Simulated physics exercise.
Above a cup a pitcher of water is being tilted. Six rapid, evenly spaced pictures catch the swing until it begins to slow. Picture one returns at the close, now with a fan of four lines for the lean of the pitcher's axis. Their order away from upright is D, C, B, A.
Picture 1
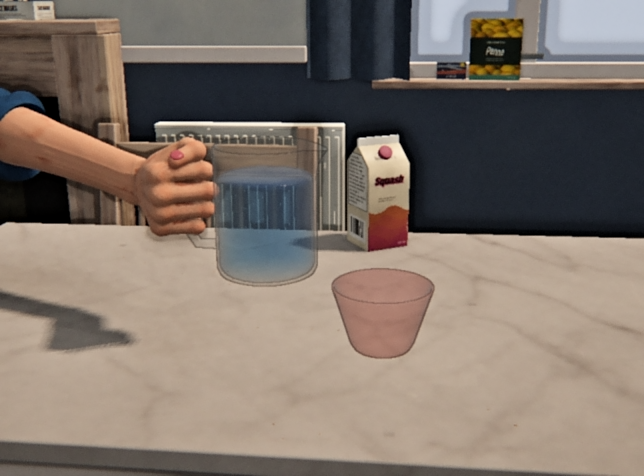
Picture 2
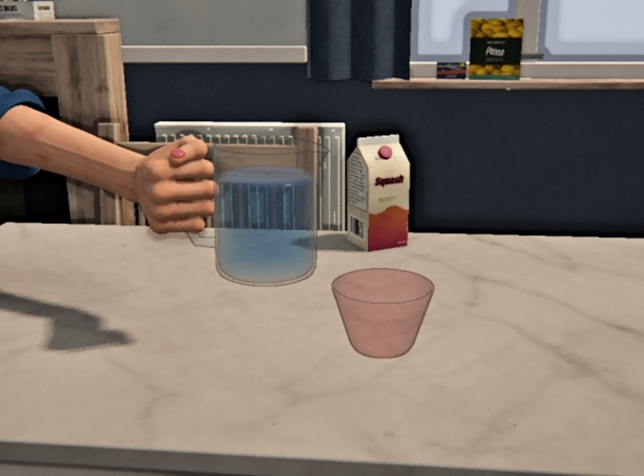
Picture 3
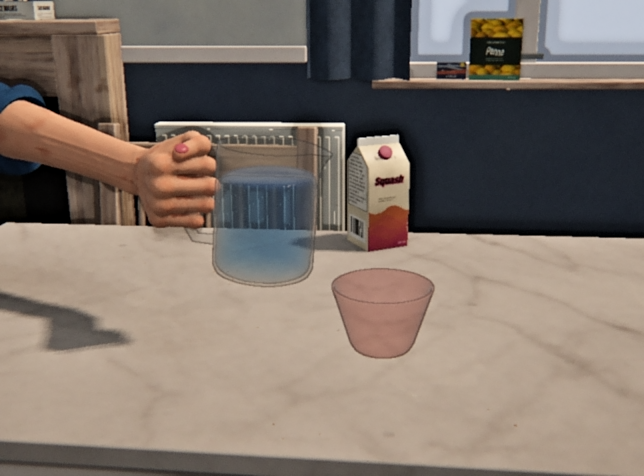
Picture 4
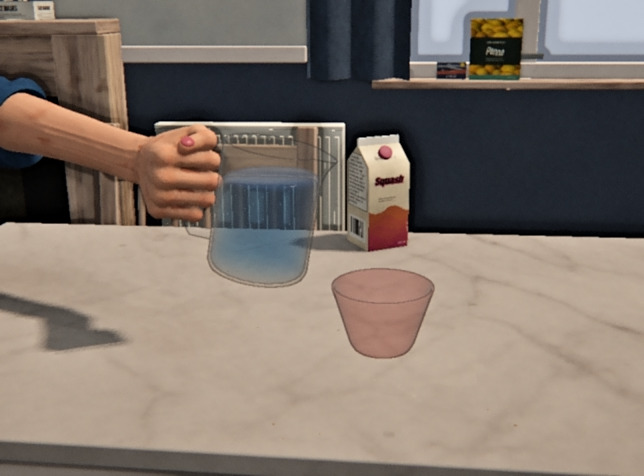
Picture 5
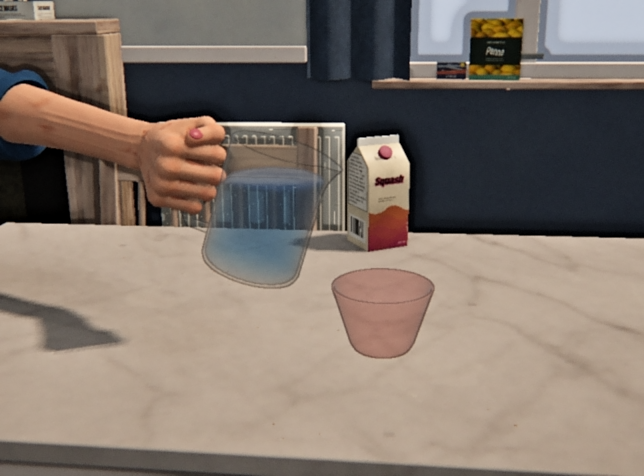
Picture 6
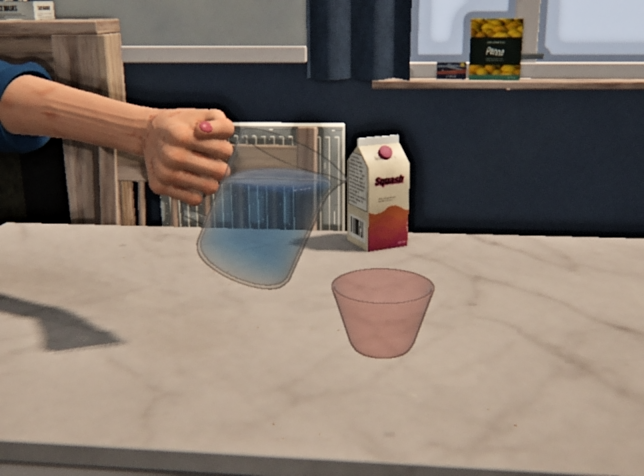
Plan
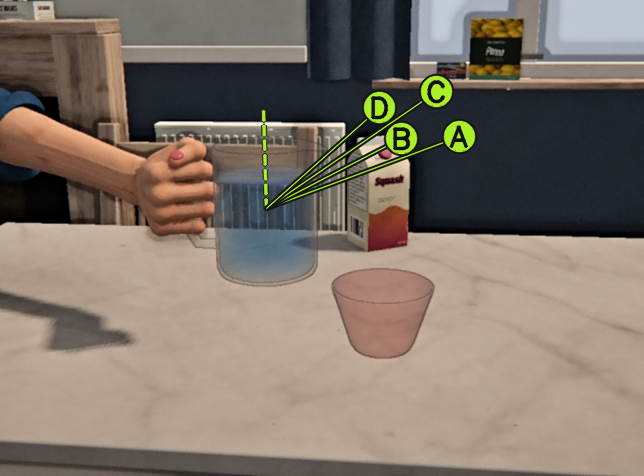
A hand holding a clear pitcher of blue water kept it upright at first, then gradually tilted it to the right beside a pinkish cup on a marble table, with no water leaving it.
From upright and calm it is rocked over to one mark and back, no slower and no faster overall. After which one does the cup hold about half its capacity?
C beats the others.
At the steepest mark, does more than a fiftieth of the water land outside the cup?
Yes.
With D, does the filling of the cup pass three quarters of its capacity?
No, it does not.
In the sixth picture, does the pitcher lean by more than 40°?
No, it does not.
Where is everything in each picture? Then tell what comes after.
Upright, lip at (326, 149); rim of the cup round (383, 284); nothing has left yet, in the first picture.
Upright, lip at (327, 150); nothing has left yet, in the second picture.
Tipped about 5°, lip at (331, 154); nothing has left yet, in the third picture.
Tipped about 10°, lip at (336, 161); nothing has left yet, in the fourth picture.
Tipped about 17°, lip at (341, 169); nothing has left yet, in the fifth picture.
Tipped about 24°, lip at (345, 179); nothing has left yet, in the sixth picture.
In lime, A at (443, 142); B at (386, 146); C at (422, 101); D at (367, 118).
With A, the cup ends with about 67 % of what it can hold; 15 % of the water is spilt.
With B, the cup ends with about 62 % of what it can hold; 5 % of the water is spilt.
With C, the cup ends with about 48 % of what it can hold.
With D, the cup ends with about 29 % of what it can hold.
